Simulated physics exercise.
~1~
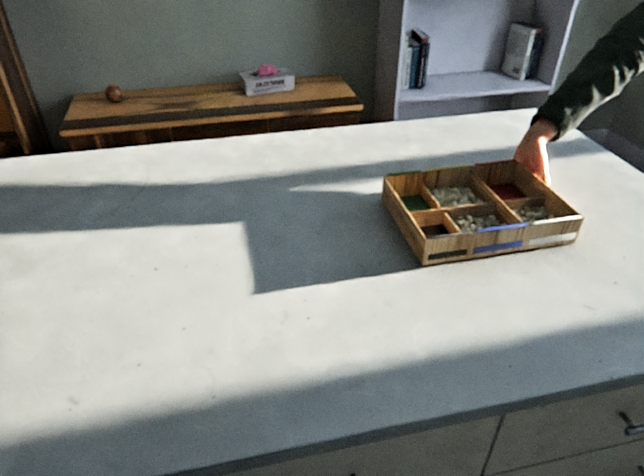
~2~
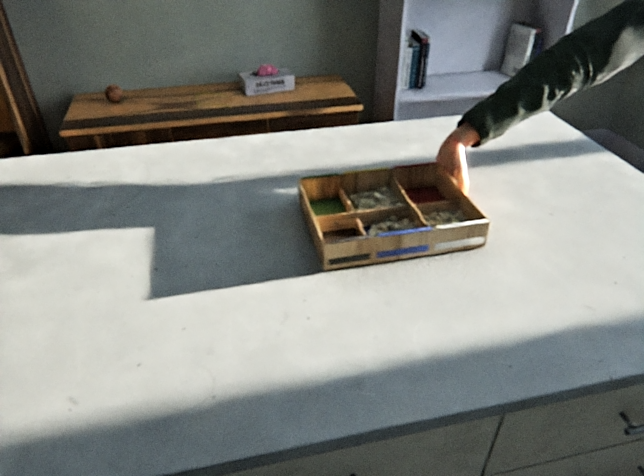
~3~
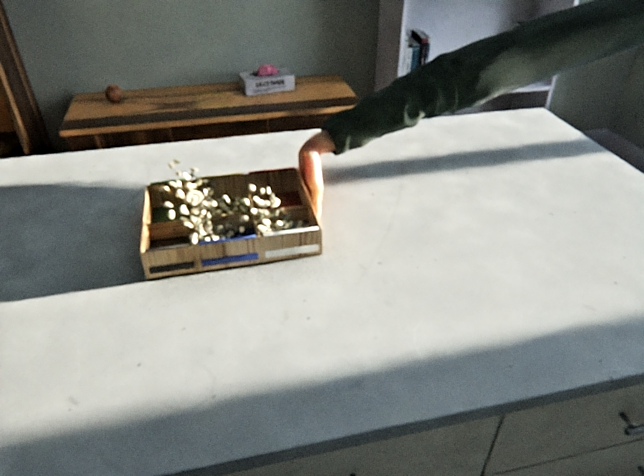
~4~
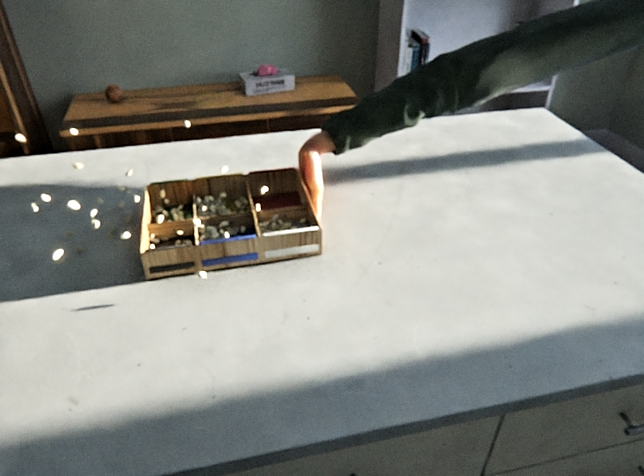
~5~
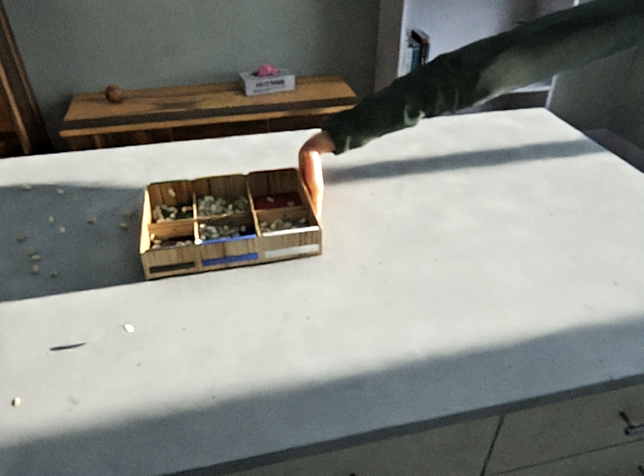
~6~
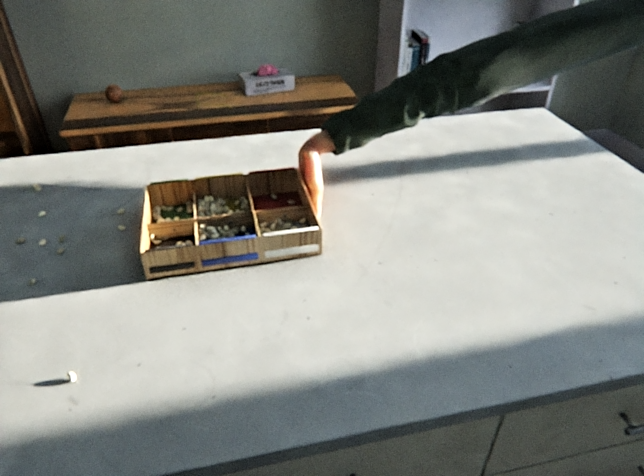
White beans leapt out of a divided wooden tray as a hand slid it left across a pale tabletop and brought it to a halt; most dropped back into the compartments, but several ended up scattered on the table to its left.
